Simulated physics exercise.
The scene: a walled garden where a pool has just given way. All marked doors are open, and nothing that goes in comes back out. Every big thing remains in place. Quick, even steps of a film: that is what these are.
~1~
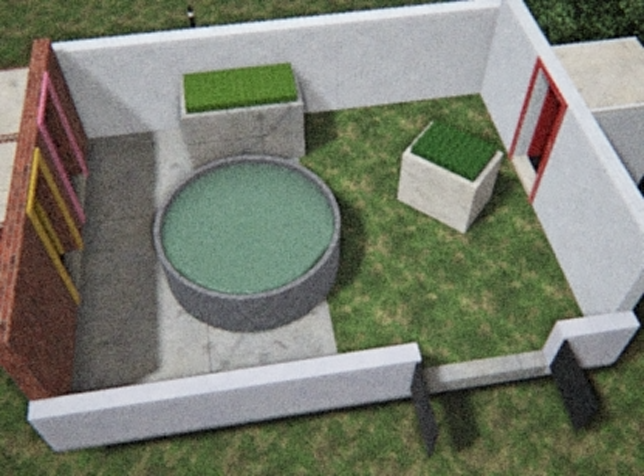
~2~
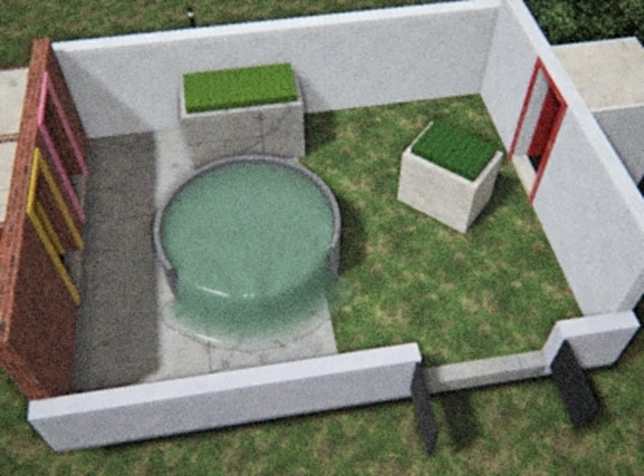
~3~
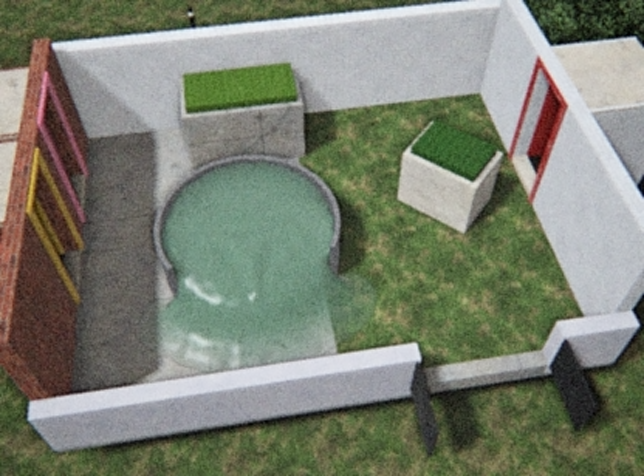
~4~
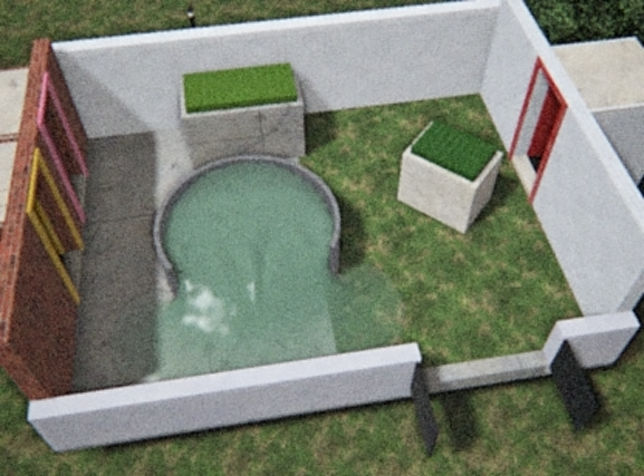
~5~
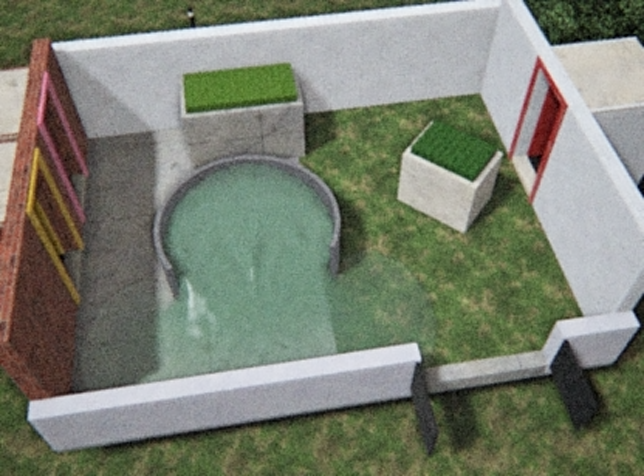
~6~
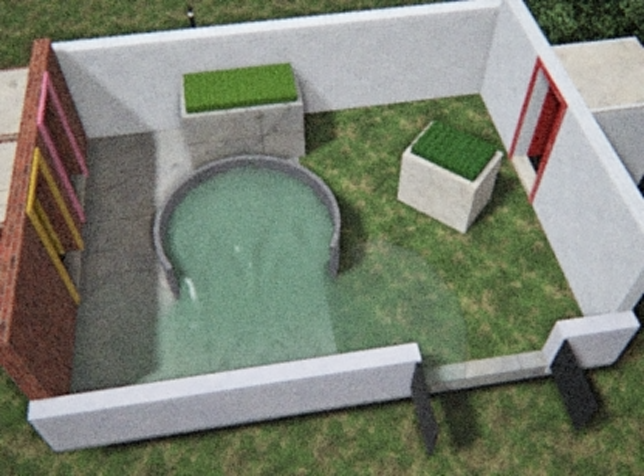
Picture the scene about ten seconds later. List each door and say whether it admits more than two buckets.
My prediction: The yellow door surpasses two buckets; the pink door surpasses two buckets; the red door does not surpass two buckets.
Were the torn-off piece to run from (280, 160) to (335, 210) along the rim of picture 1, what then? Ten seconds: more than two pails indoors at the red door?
Note: Red door admits more.
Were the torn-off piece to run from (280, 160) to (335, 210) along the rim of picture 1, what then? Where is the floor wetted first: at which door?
It's the red-painted one that is reached before the others.
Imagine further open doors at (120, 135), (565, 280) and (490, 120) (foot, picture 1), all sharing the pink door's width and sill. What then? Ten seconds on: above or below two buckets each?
Well, the first one overshoots, the next overshoots, and the last doesn't reach it.
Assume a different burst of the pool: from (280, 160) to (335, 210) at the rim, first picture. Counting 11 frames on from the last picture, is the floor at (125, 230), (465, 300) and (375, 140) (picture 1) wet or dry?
Respectively: Parched, drenched and drenched.
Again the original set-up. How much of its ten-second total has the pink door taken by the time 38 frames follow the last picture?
About 35 per cent.
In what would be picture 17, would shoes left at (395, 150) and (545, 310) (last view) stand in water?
The first spot not yet wet, the second inundated.
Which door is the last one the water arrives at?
The red door.
A moment on, water covers 30 % of the floor; the yellow door wet at the sill, nothing in, the pink door not reached, the red door not reached.
Next, water covers 45 % of the floor; the yellow door under two buckets in, the pink door not reached, the red door not reached.
Then, water covers 75 % of the floor; the yellow door over two buckets in, the pink door wet at the sill, nothing in, the red door wet at the sill, nothing in.
Later, water covers 95 % of the floor; the yellow door over two buckets in, the pink door over two buckets in, the red door under two buckets in.
In the end, water covers 100 % of the floor; the yellow door far over two buckets in, the pink door over two buckets in, the red door under two buckets in.
